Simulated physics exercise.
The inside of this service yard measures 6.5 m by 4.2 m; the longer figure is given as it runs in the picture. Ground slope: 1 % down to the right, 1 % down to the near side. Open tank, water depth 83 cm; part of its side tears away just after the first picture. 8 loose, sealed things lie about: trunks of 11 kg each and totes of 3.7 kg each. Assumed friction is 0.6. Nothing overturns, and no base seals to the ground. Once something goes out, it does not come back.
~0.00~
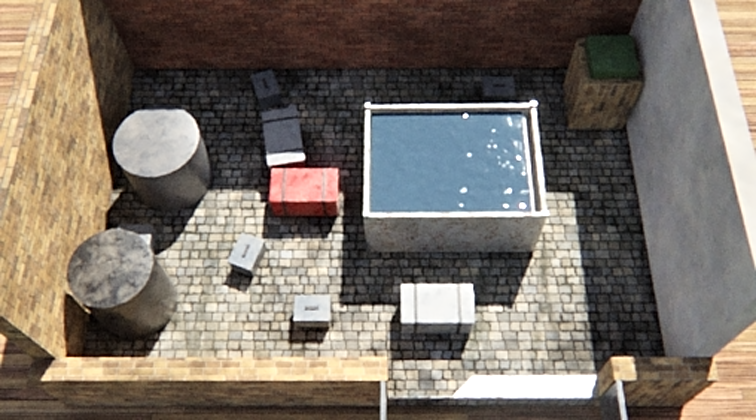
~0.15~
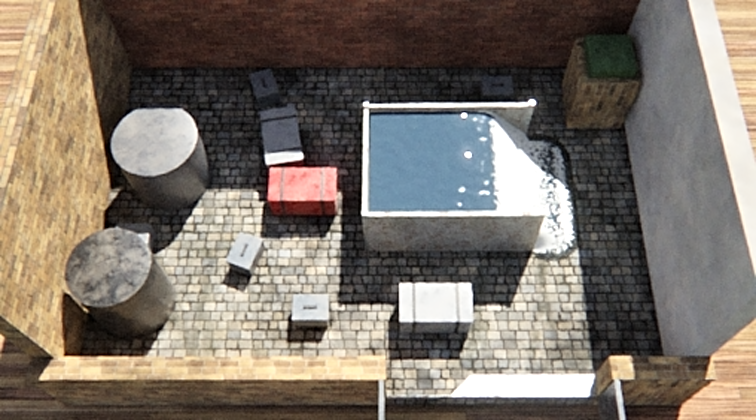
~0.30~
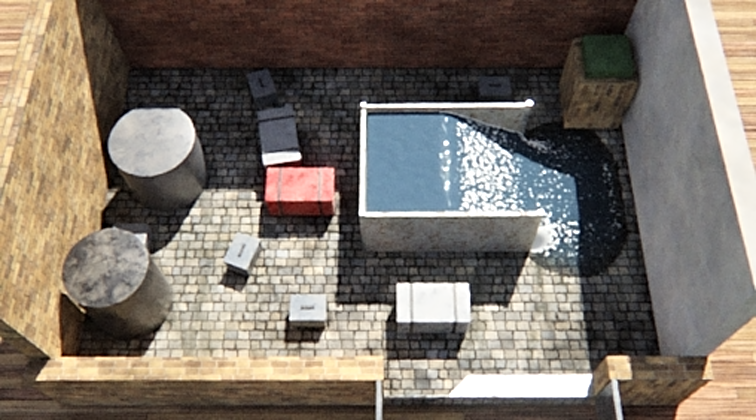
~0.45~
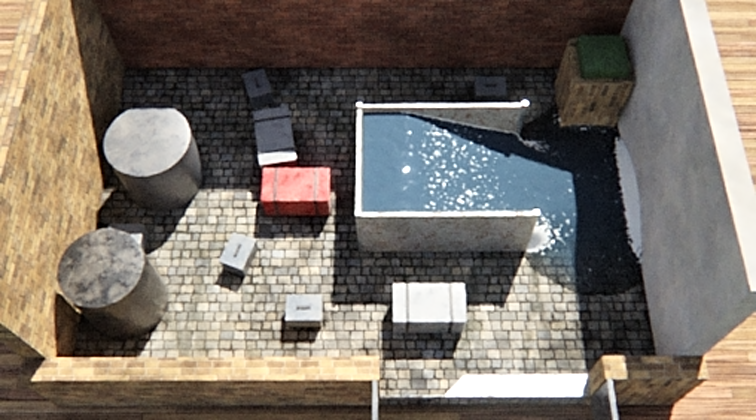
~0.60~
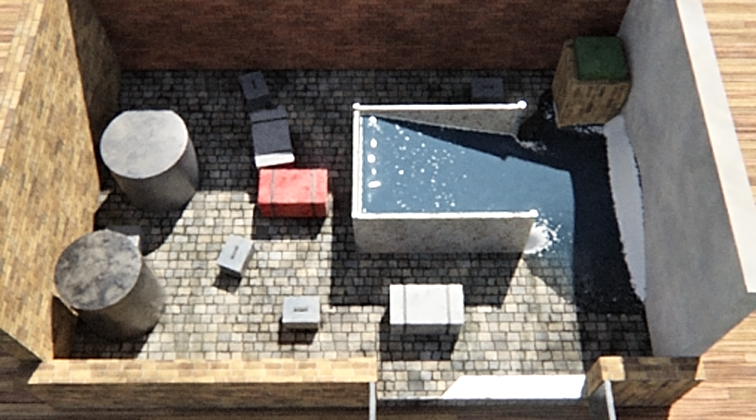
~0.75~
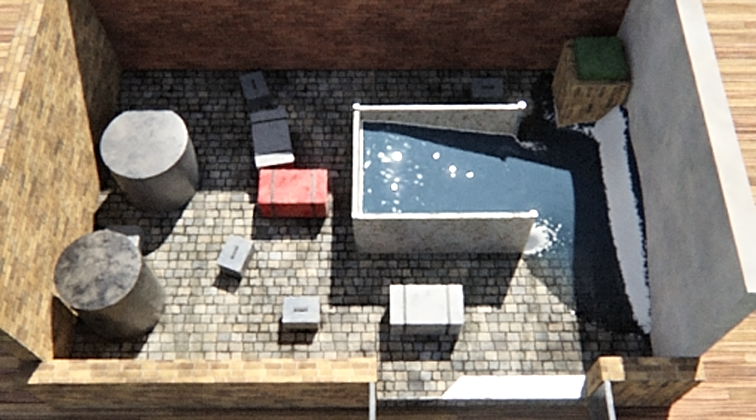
A walled, paved yard held an open water tank whose right side gave way, and water poured out, spreading to the right-hand wall as the tank's level dropped, while the red trunk stayed put.
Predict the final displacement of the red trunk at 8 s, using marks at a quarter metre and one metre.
It will be left a little way off.
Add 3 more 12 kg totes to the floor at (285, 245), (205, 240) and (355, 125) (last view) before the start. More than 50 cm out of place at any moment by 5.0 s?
Lab note - in order: Below threshold / below threshold / below threshold.
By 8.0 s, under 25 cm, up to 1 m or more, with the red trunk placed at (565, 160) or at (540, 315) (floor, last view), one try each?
I'd say it lands far off on the first try and it lands far off on the second.
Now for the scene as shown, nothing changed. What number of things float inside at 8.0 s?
Just then, the number is 7.
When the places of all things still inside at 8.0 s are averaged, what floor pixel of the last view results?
Roughly at (214, 212).
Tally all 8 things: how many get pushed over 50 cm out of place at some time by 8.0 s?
I get 7.
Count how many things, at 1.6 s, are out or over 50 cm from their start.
0.
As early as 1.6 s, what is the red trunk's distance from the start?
Shift: About 0 cm.
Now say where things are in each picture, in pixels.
In the first frame, the red trunk at (304, 185) rests on the ground; 2.6 m2 under water; 0 of 8 have shifted.
In the second frame, the red trunk at (302, 184) rests on the ground; 3.5 m2 under water; 0 of 8 have shifted.
In the third frame, the red trunk at (299, 184) rests on the ground; 4.8 m2 under water; 0 of 8 have shifted.
In the fourth frame, the red trunk at (295, 184), on the bottom; 5.7 m2 under water; 0 of 8 have shifted.
In the fifth frame, the red trunk at (293, 186) rests on the ground; 6.0 m2 under water; 0 of 8 have shifted.
In the sixth frame, the red trunk at (292, 186) rests on the ground; water covers 6.3 m2; 0 of 8 have shifted.
After 1.6 s the red trunk is near (292, 186), 0.0 m from its start, aground; 0 of 8 are out; 0 afloat.
After 3.6 s the red trunk is near (293, 186), 0.0 m from its start, aground; 0 of 8 are out; 2 afloat.
After 5.6 s the red trunk is near (301, 203), 0.3 m from its start, aground; 0 of 8 are out; 6 afloat.
After 8.0 s the red trunk is near (336, 210), 0.6 m from its start, afloat; 0 of 8 are out; 7 afloat.
